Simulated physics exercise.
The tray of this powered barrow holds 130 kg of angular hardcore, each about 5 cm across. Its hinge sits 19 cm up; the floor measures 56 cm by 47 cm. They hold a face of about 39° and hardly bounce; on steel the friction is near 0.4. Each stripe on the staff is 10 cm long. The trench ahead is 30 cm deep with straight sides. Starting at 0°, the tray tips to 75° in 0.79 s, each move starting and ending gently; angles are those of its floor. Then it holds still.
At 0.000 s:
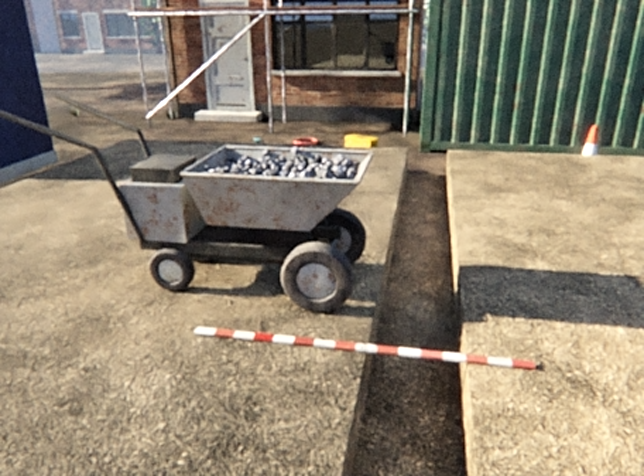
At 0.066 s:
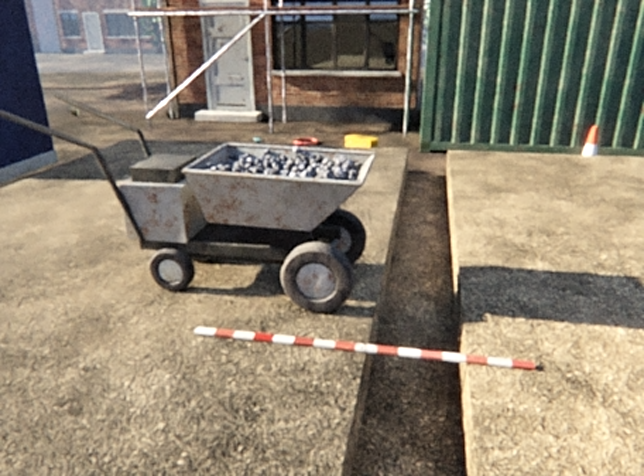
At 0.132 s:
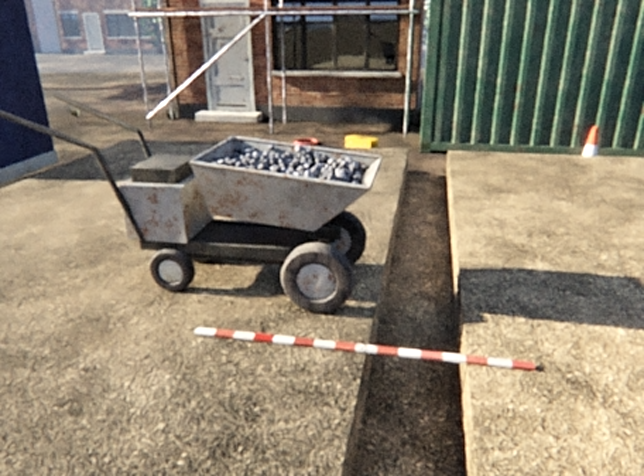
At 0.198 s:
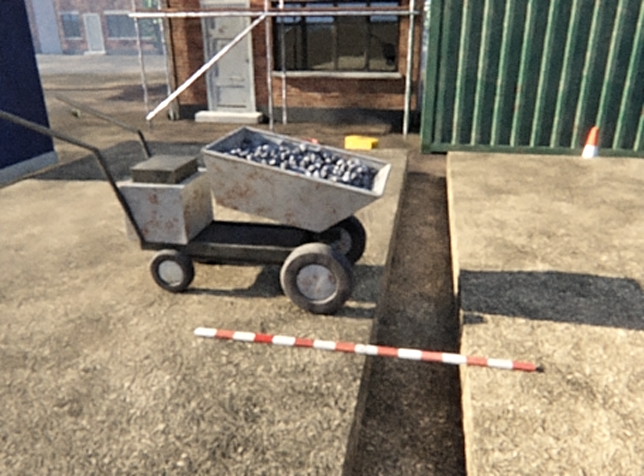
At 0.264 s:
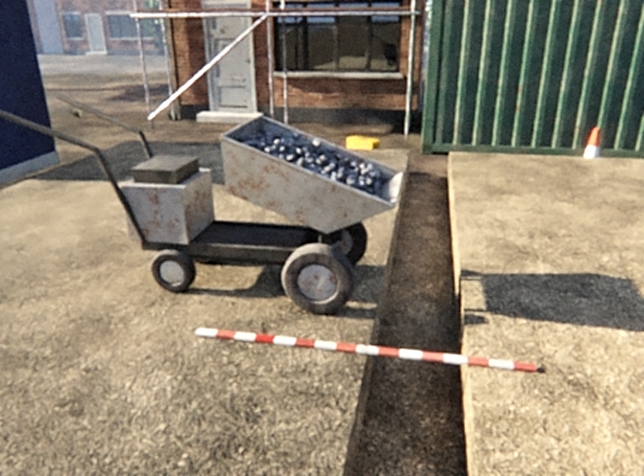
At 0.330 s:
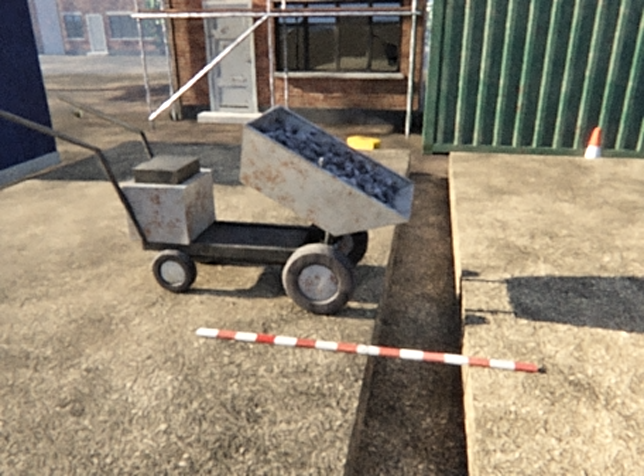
On a paved yard beside a trench, a barrow's stone-filled tray tilts steadily rightward.
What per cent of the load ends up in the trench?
Close to 60 in a hundred.
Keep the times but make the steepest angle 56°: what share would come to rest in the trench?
It would be near 25 per cent.
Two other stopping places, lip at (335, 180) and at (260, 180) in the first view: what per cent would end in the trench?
About 85 and 65 per cent.
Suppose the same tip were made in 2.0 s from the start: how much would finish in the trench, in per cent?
It would be near 75 per cent.
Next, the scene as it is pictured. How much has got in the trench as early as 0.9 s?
Some 20 per cent.
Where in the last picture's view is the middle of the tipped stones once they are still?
Around (455, 321).
After 0.6 s the floor is at 63°; 100 % in the tray; the foremost stones are at (434, 257).
After 0.9 s the floor is at 75°; 62 % in the tray, 21 % in the trench, 17 % past the trench; the foremost stones are at (505, 314).
After 1.2 s the floor is at 75°; 12 % in the tray, 47 % in the trench, 42 % past the trench; the foremost stones are at (633, 312).
After 3.2 s the floor is at 75°; 0 % in the tray, 60 % in the trench, 40 % past the trench; the foremost stones are past the picture's edge.
